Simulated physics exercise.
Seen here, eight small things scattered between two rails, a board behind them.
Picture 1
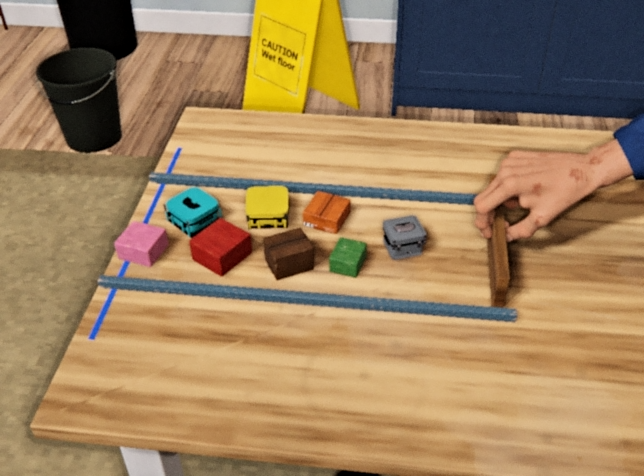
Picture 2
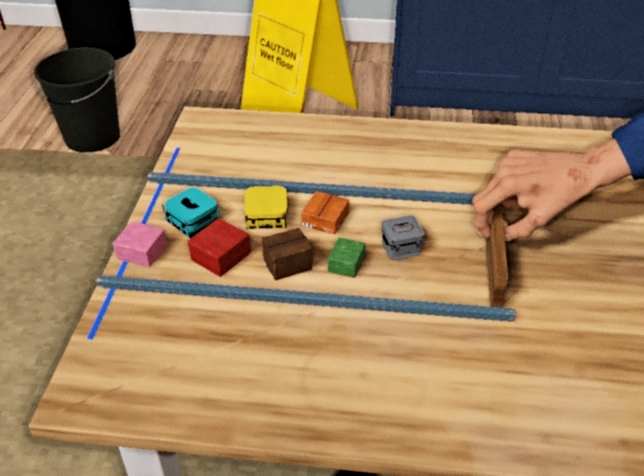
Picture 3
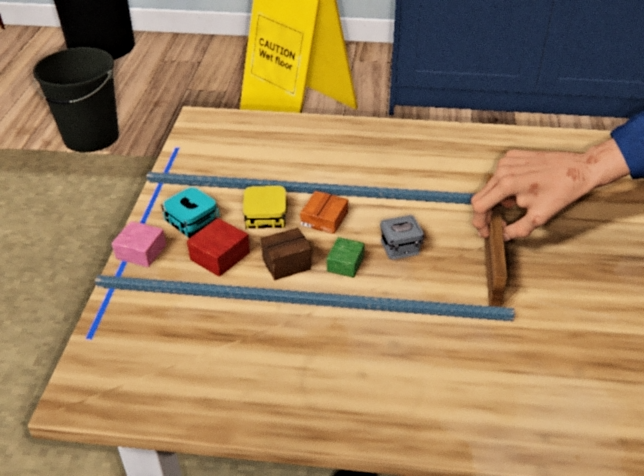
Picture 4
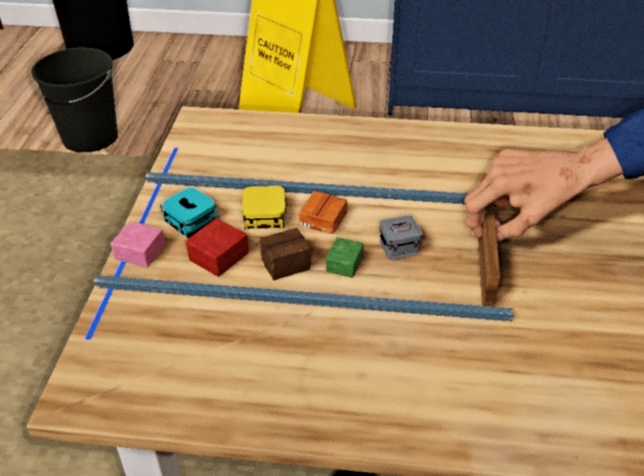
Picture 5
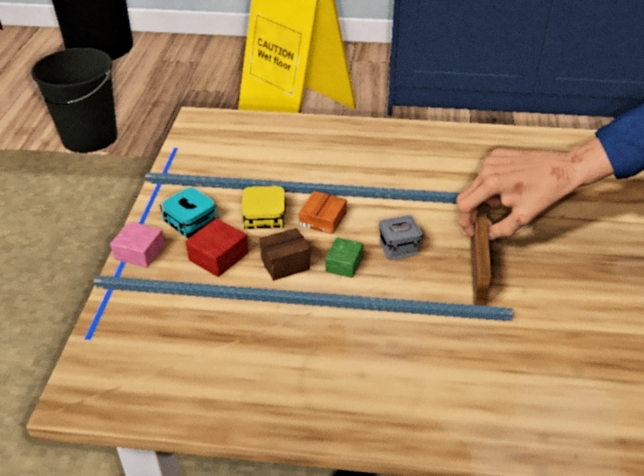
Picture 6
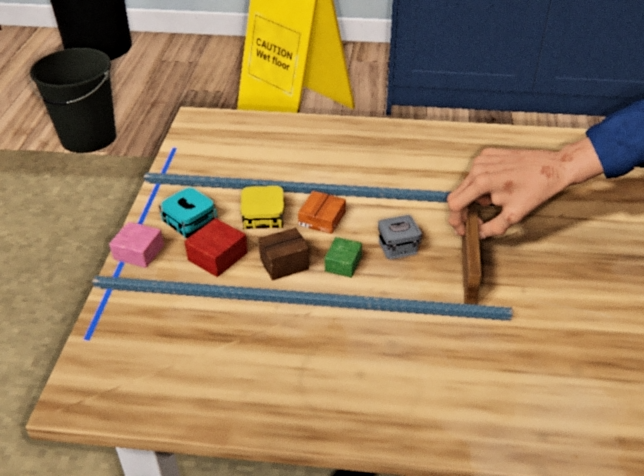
On a wooden table, eight small colourful blocks and cases sit scattered between two blue rails, with a hand holding a brown board upright at the right. The hand stays still at first, then slides the board a short way left between the rails, while the small objects remain in place.
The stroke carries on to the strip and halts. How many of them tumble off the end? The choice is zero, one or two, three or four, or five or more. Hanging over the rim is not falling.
In the end the number that fall off is five or more.
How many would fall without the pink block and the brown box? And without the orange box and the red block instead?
First 4, then 4.
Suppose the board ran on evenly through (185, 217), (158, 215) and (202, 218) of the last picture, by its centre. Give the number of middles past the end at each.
Past the end: 3, 5 and 3.
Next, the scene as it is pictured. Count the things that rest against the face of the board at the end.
In contact: 2.
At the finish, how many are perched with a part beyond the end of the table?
The number is 2.
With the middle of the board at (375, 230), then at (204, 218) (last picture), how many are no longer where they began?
At the one place 1, at the other 8.
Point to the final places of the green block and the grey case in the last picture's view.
First (113, 242), then (121, 214).
Soon after, none off yet; pink block at rest near (137, 245); turquoise case at rest near (189, 213); red block at rest near (217, 247).
Then, none off yet; pink block moved about its own width near (102, 244); turquoise case moved about its own width near (145, 209); red block moved well along near (141, 241).
At rest, the number that fall off is five or more; fallen, orange box, brown box, yellow case, red block, turquoise case and pink block.
